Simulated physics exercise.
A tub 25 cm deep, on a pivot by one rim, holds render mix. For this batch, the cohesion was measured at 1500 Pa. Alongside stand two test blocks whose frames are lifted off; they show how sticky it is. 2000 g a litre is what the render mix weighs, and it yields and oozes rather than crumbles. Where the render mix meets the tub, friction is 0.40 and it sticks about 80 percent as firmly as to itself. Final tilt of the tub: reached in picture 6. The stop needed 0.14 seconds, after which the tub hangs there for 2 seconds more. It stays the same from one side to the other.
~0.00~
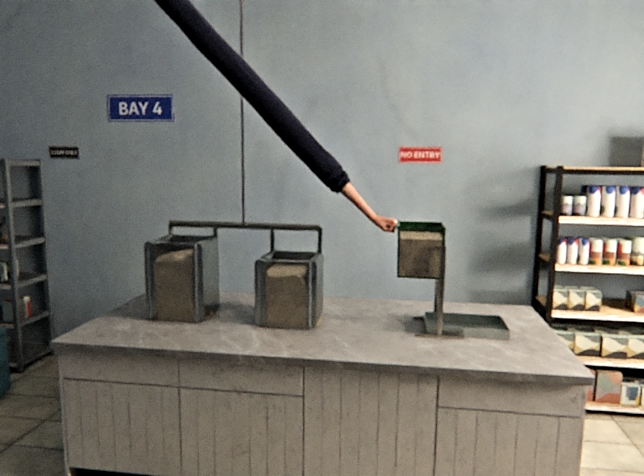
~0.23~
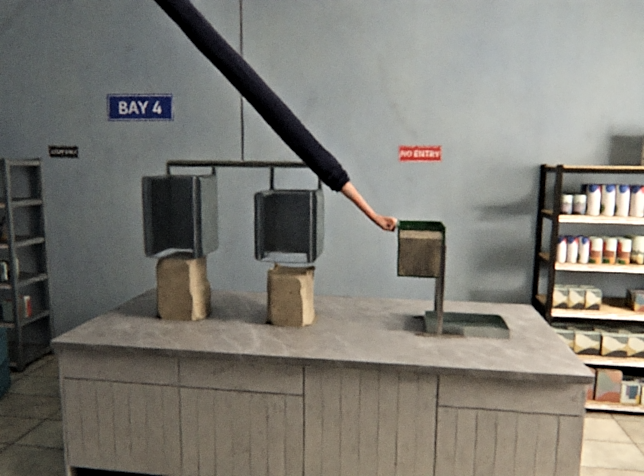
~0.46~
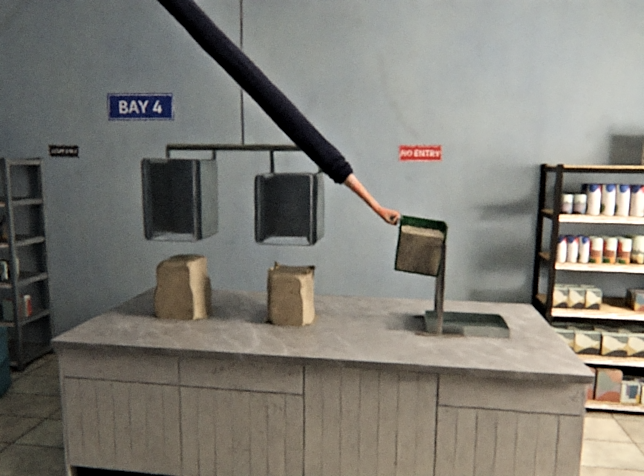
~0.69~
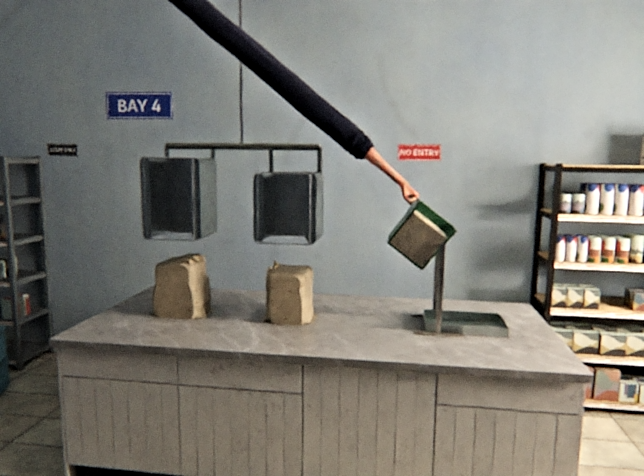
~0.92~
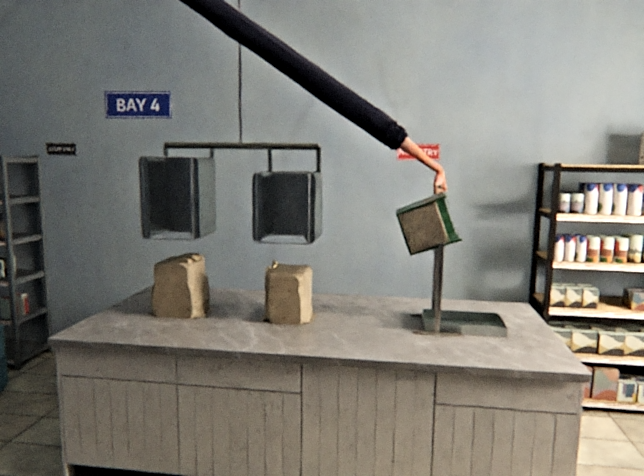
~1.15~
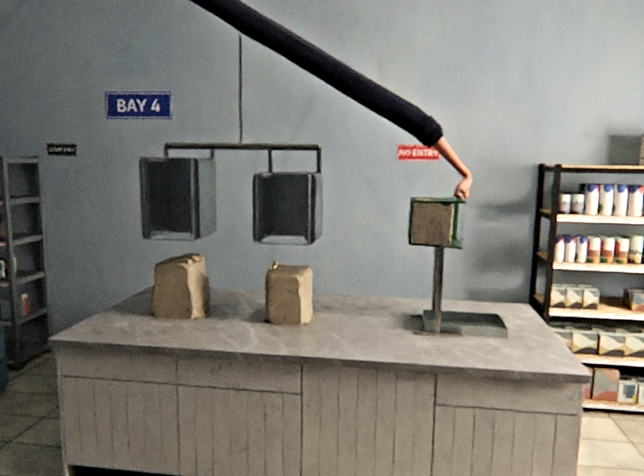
At a grey counter in a storage bay, two open box-shaped covers rise off brown blocks, which sag slightly, while a long dark-sleeved arm swings a green-rimmed tub of pale material clockwise onto its side on a post.
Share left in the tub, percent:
100 %.
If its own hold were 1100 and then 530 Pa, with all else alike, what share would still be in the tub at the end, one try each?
In turn about 100 %, 65 %.
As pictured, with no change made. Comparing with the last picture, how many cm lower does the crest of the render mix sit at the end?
About 0 cm.
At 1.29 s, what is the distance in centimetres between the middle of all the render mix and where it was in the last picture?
About 0 cm.
By 1.29 s, the tub is at 92 degrees and holds 100 %.
By 1.46 s, the tub is at 92 degrees and holds 100 %.
By 1.63 s, the tub is at 92 degrees and holds 100 %.
By 1.80 s, the tub is at 92 degrees and holds 100 %.
By 3.15 s, at the end, the tub is at 92 degrees and holds 100 %.
